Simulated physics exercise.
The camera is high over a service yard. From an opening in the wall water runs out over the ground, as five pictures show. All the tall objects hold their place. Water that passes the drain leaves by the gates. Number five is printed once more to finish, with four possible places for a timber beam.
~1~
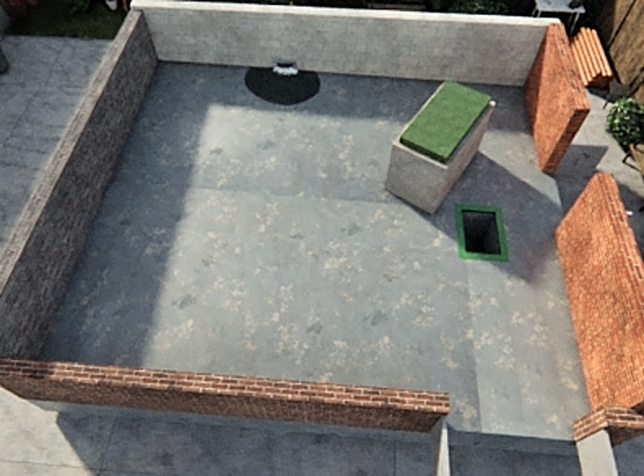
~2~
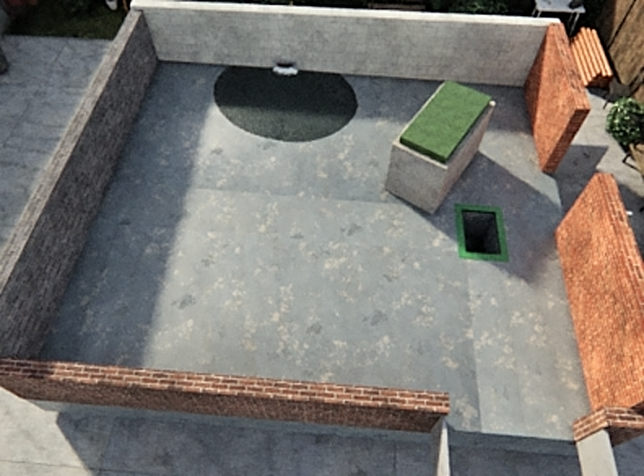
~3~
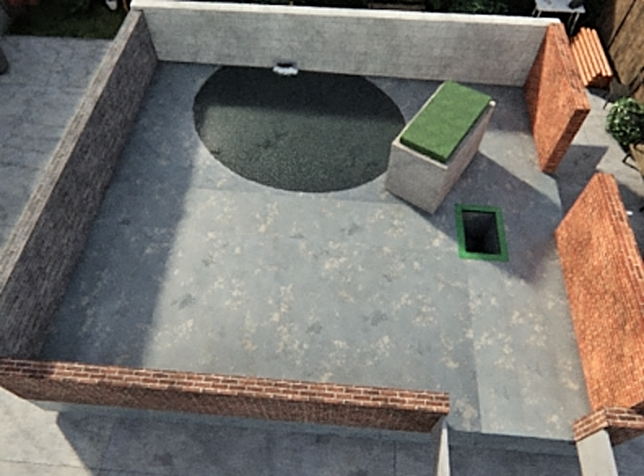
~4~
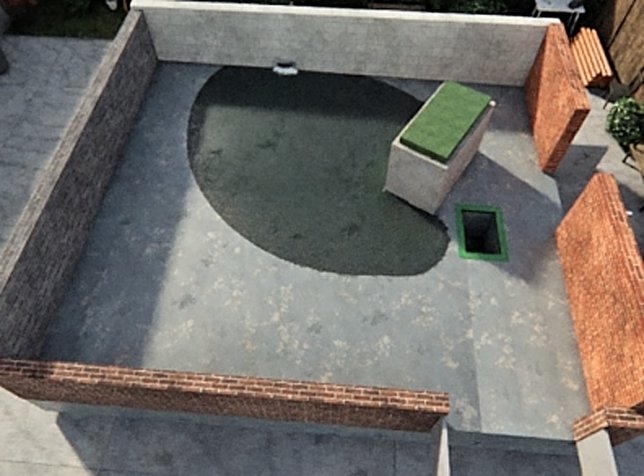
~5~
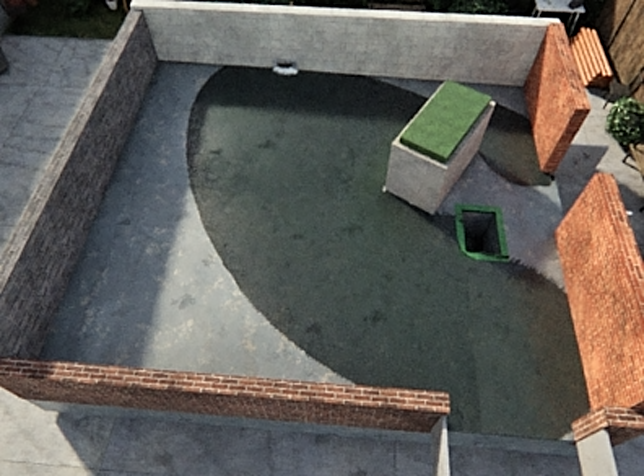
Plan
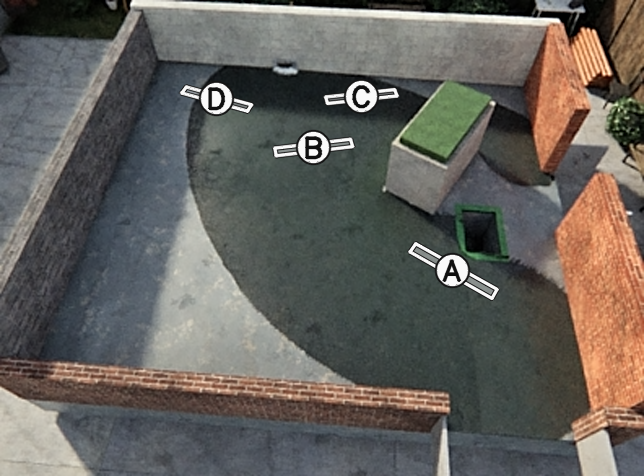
Dark water spreads from the back wall across the yard, around the block to the green-edged gully.
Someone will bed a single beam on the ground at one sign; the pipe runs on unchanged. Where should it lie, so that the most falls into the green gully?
Place A.
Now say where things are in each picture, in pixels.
Outfall at (285, 65); green gully at (481, 232); open gate at (504, 417); open gate at (548, 201); front seen at (259, 95), 3 % of the ground wet; green gully still dry, in the first frame.
Front seen at (317, 135), 10 % of the ground wet; green gully still dry, in the second frame.
Front seen at (331, 189), 21 % of the ground wet; green gully still dry, in the third frame.
Front seen at (415, 267), 35 % of the ground wet; green gully still dry, in the fourth frame.
Front seen at (539, 369), 60 % of the ground wet; green gully taking water, in the fifth frame.
On the marked copy, A from (412, 247) to (494, 293); B from (275, 151) to (351, 142); C from (326, 100) to (395, 92); D from (184, 90) to (249, 107).
With A, about 10 % of the stream goes into the green gully, about 90 % out by the gates.
With B, about 2 % of the stream goes into the green gully, about 98 % out by the gates.
With C, about 5 % of the stream goes into the green gully, about 95 % out by the gates.
With D, about 5 % of the stream goes into the green gully, about 95 % out by the gates.
